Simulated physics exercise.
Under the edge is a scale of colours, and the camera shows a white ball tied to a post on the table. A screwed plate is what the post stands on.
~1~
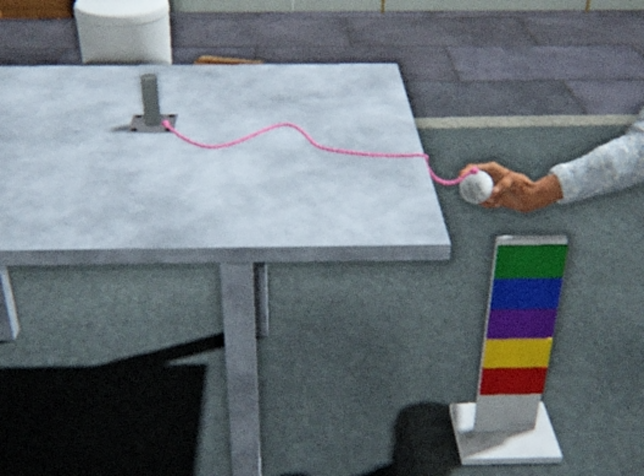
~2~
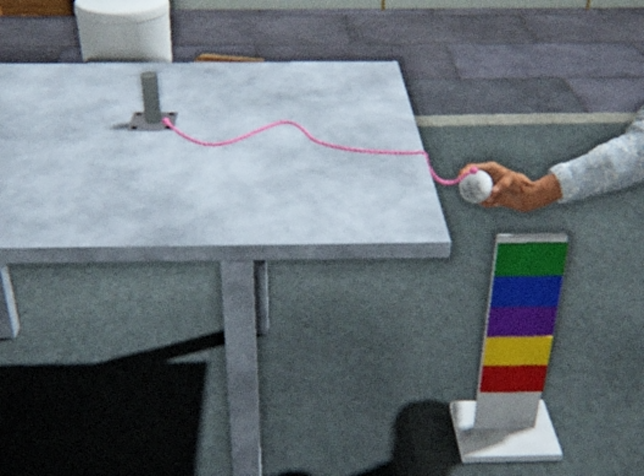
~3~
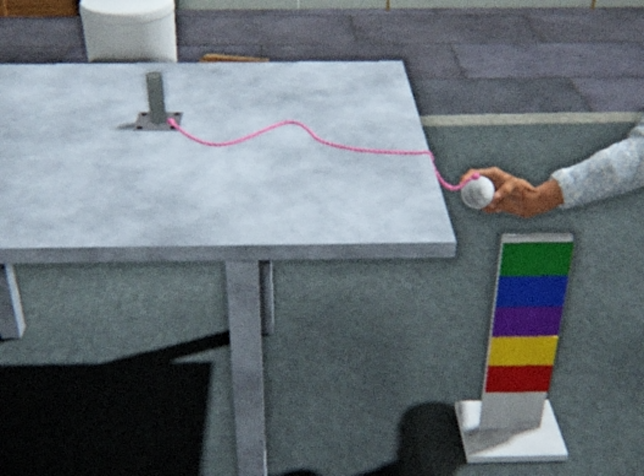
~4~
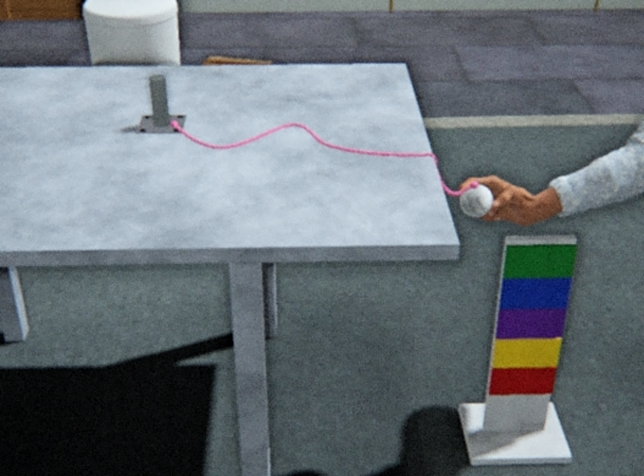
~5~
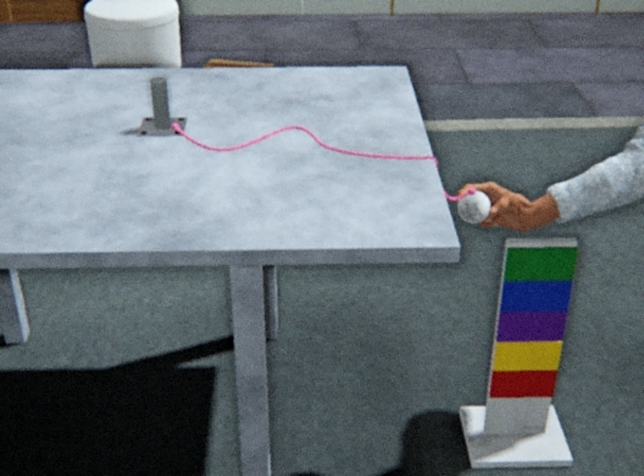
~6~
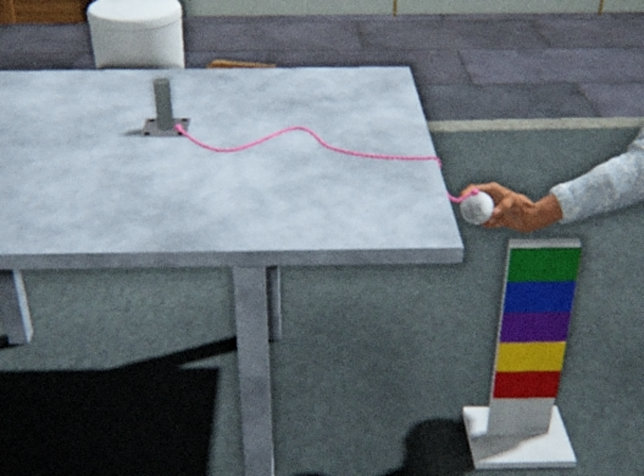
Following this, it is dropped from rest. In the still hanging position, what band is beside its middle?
Its centre hangs level with the blue band.
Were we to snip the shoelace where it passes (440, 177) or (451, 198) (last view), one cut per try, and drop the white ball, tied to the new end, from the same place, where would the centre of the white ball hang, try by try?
Respectively (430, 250) and (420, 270).
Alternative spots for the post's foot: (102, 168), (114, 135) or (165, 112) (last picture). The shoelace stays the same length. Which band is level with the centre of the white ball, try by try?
Going case by case, it's green, green and finally blue.
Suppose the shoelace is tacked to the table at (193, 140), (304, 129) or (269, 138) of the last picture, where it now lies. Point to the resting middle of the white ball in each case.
Taking them in turn, I'd expect around (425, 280), (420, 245) and finally (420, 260).
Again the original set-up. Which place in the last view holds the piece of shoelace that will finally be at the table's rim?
Look near (360, 155).
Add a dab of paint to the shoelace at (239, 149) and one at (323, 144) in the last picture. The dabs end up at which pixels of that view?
(269, 132) and (390, 138), approximately.
Early on, ball near (456, 290); level with blue.
Midway, ball near (390, 280); level with blue.
Near the end, ball near (433, 286); level with blue.
Finally, ball near (428, 286); level with blue. Its middle rests at the blue band.
